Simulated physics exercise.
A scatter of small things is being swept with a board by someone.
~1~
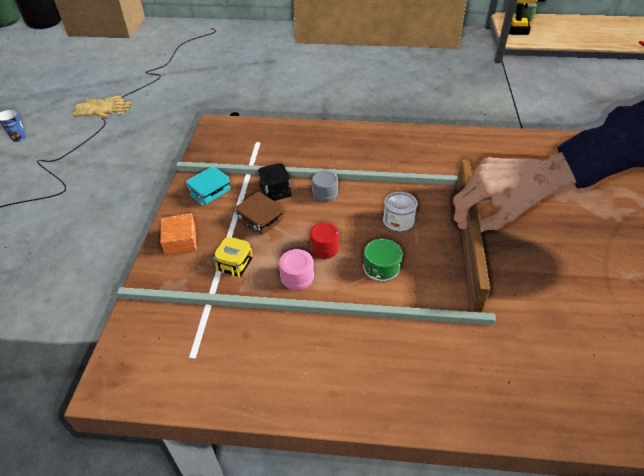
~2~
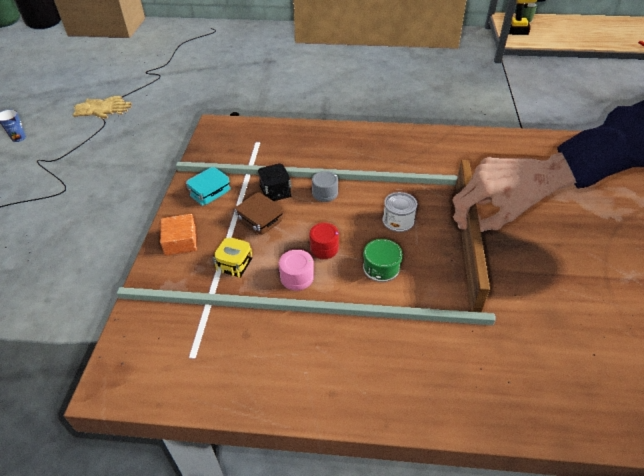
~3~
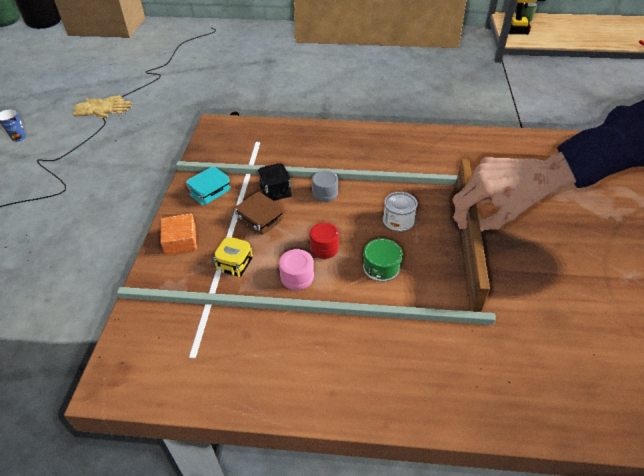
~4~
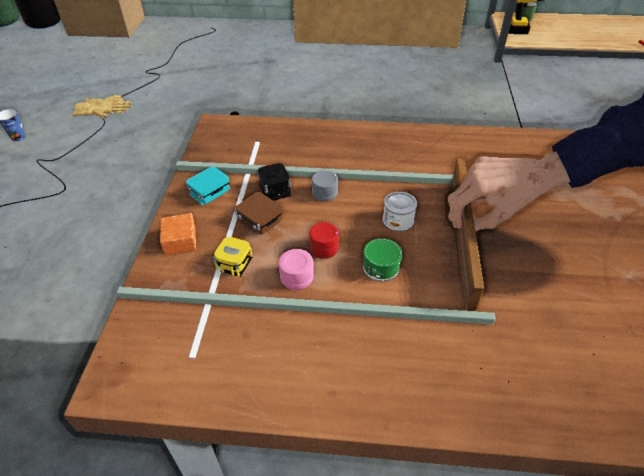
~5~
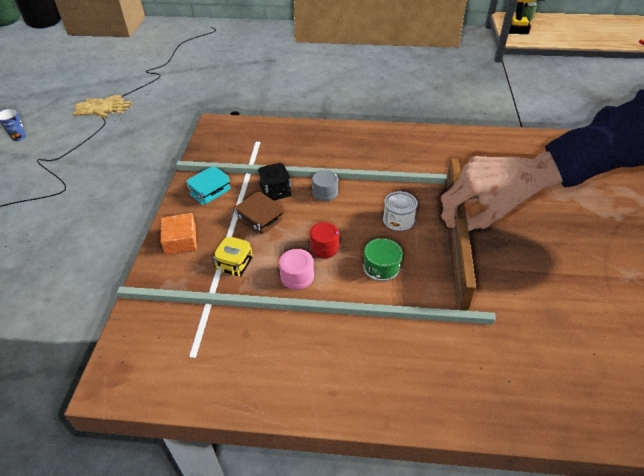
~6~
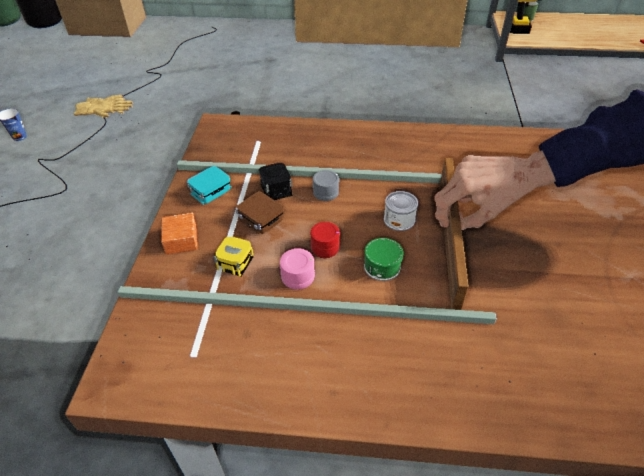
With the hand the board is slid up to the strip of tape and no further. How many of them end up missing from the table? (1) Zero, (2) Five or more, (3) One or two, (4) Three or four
1, zero.
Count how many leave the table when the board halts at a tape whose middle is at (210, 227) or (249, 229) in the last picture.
Result, try by try: 1, 0.
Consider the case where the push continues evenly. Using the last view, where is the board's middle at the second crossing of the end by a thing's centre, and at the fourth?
The first one at (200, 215), the next at (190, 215).
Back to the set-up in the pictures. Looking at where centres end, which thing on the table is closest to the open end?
The turquoise case.
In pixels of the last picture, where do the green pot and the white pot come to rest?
Green pot at about (205, 249), white pot at about (223, 198).
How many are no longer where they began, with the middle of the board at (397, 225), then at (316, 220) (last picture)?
First 2 and then 5.
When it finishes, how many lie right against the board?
It's touching 5 at the end.
Soon after, none off yet; orange block at rest near (179, 233); turquoise case at rest near (210, 186); yellow case at rest near (234, 257).
After that, none off yet; orange block at rest near (179, 233); turquoise case displaced a little near (199, 186); yellow case displaced about its own width near (204, 256).
In the end, the number that fall off is zero.
